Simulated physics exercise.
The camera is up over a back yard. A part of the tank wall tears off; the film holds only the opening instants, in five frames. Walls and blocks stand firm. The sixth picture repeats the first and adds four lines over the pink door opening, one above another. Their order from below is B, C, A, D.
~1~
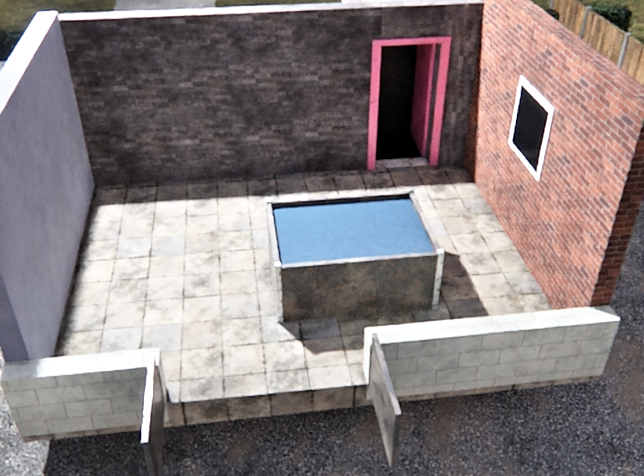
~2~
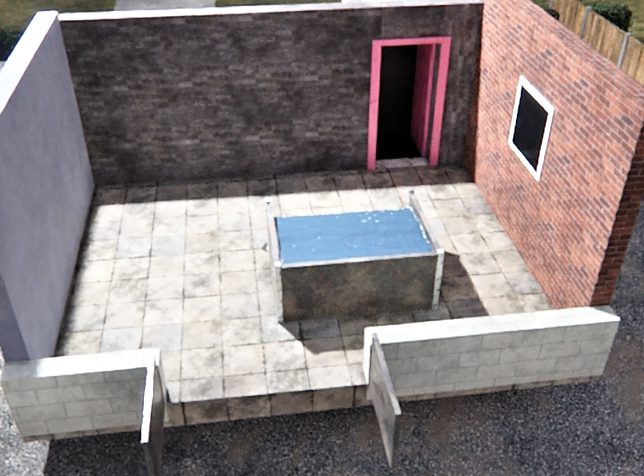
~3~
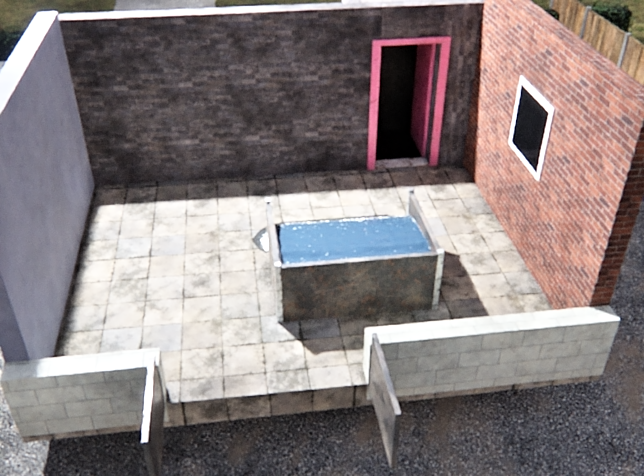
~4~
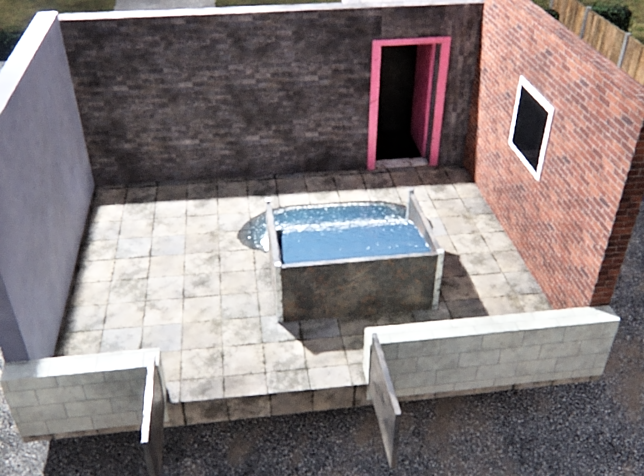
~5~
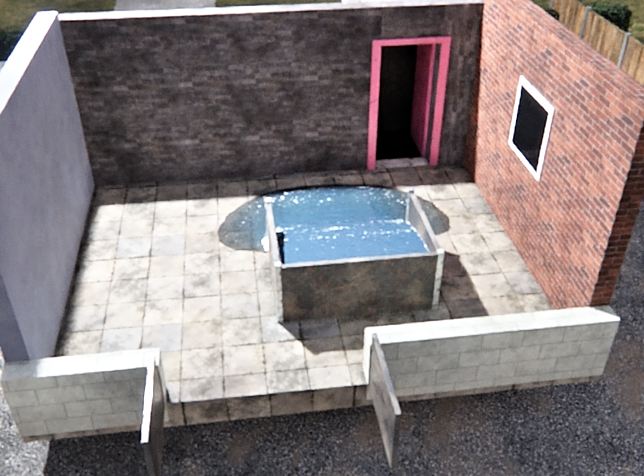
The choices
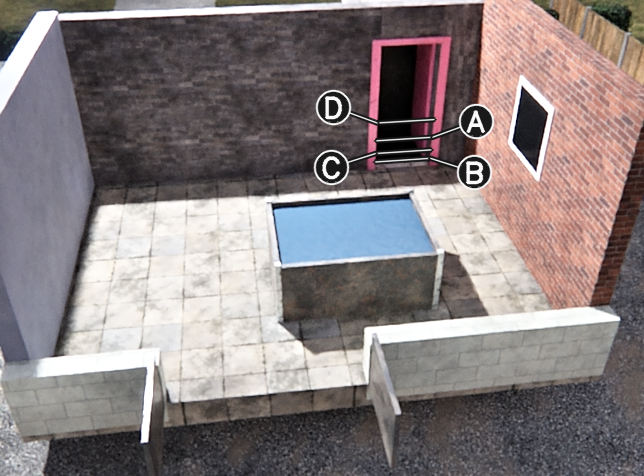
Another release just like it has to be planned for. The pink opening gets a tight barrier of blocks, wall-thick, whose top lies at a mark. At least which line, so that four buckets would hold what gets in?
C.
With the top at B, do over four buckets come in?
Yes.
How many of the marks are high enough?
Three.
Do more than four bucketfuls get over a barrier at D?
No.
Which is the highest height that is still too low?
The answer is B.
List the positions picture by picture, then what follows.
The first frame shows water in the tank at rest, its middle at (350, 231); foot of the pink doorway at (402, 167); open gate at (264, 334).
In the second frame, water covers 2 % of the ground, its front hidden from here.
In the third frame, water covers 6 % of the ground, its front hidden from here.
In the fourth frame, water covers 11 % of the ground, its front hidden from here.
In the fifth frame, 18 % of the ground under water, visible out to (425, 203).
In white, A at (404, 139); B at (402, 160); C at (403, 151); D at (405, 121); from the bottom up B, C, A, D.
For height A, nothing gets over.
For height B, about 8 bucketfuls get in.
For height C, a splash gets over, under a bucket.
For height D, nothing gets over.
